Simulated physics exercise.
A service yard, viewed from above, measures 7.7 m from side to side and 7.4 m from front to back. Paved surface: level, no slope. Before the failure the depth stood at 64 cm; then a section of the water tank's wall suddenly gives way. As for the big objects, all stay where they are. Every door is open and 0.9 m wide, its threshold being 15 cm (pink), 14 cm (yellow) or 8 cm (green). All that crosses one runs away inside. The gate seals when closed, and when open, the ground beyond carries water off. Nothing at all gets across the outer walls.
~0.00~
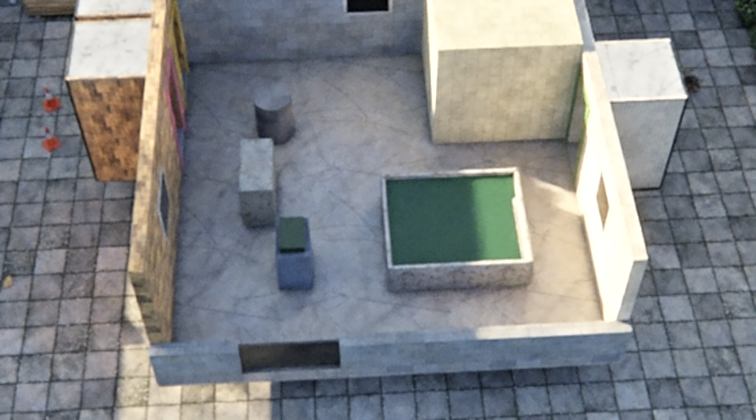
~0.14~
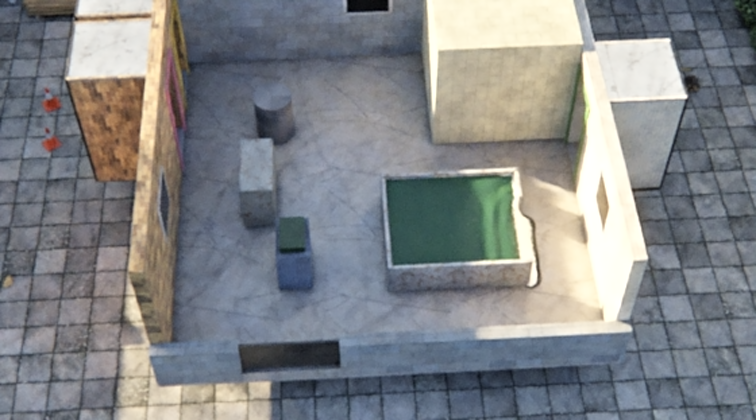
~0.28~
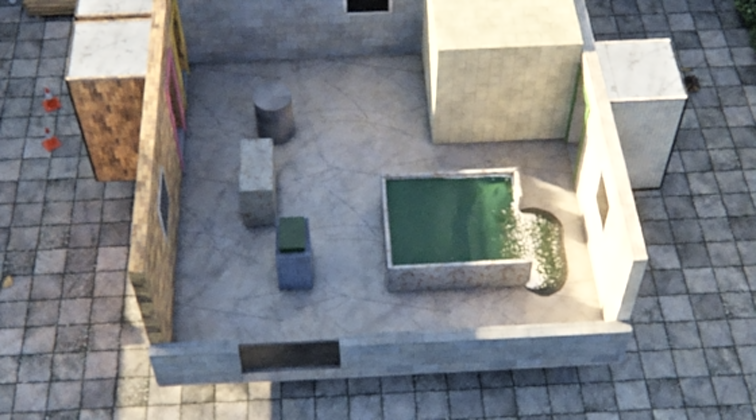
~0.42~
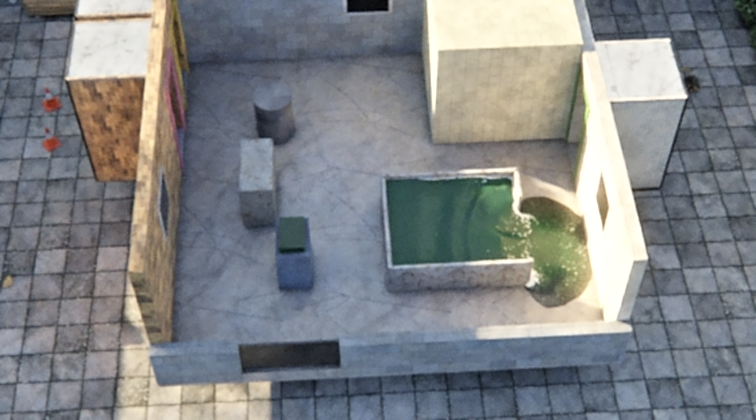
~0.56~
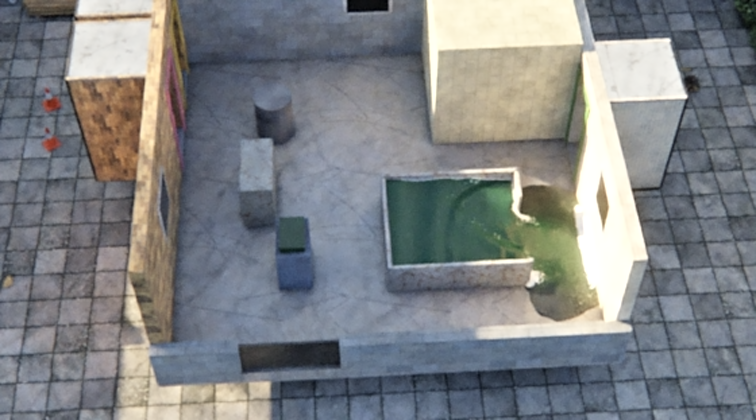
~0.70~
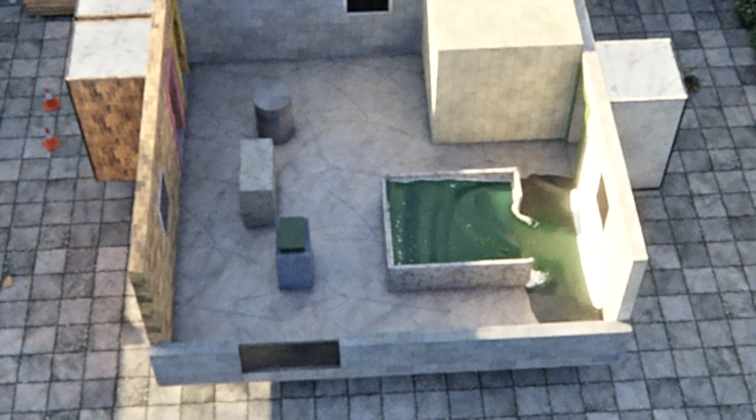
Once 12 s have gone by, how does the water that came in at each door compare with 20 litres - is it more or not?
At the pink door it is not more; at the yellow door it is not more; at the green door it is more.
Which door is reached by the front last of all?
The yellow one.
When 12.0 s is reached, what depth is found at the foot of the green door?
I'd put it at around 7.5 cm deep.
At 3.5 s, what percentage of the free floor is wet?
Roughly 45 percent.
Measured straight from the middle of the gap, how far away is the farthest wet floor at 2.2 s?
About 3.0 m out.
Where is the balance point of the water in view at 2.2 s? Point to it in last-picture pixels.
I'd put it close to (503, 249).
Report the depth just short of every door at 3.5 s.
Depths in cm: Pink 0, yellow 0, green 15.
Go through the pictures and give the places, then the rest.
The first picture shows still water, 64 cm deep, in the water tank at (455, 219).
In the second picture, the front is at (532, 284), 0.8 m from the gap at (521, 244); 0.3 m2 of floor is under water; 64 cm left at the back of the water tank.
In the third picture, water pours out at (521, 245) and has run 1.0 m, to (546, 215); deepest outside 31 cm, 64 cm at the water tank's back.
In the fourth picture, water pours out at (521, 245) and has run 1.4 m, to (583, 226); deepest outside 32 cm, 64 cm at the water tank's back.
In the fifth picture, water pours out at (521, 245) and has run 1.7 m, to (599, 300); deepest outside 45 cm, 64 cm at the water tank's back.
In the sixth picture, the front is at (602, 317), 2.0 m from the gap at (521, 245); 3.3 m2 of floor is under water; 60 cm left at the back of the water tank.
After 1.4 s water covers 10 % of the floor and is deepest (52 cm) near (604, 343); pink door not reached, yellow door not reached, green door 10 cm at the sill, 0 L in.
After 2.2 s water covers 20 % of the floor and is deepest (50 cm) near (604, 343); pink door not reached, yellow door not reached, green door 10 cm at the sill, 2 L in.
After 3.5 s water covers 45 % of the floor and is deepest (32 cm) near (604, 343); pink door not reached, yellow door not reached, green door 15 cm at the sill, 33 L in.
After 7.0 s water covers 75 % of the floor and is deepest (17 cm) near (171, 365); pink door 9 cm at the sill, 0 L in, yellow door 2 cm at the sill, 0 L in, green door 12 cm at the sill, 107 L in.
After 12.0 s water covers 95 % of the floor and is deepest (12 cm) near (187, 106); pink door 8 cm at the sill, 0 L in, yellow door 11 cm at the sill, 0 L in, green door 8 cm at the sill, 133 L in.
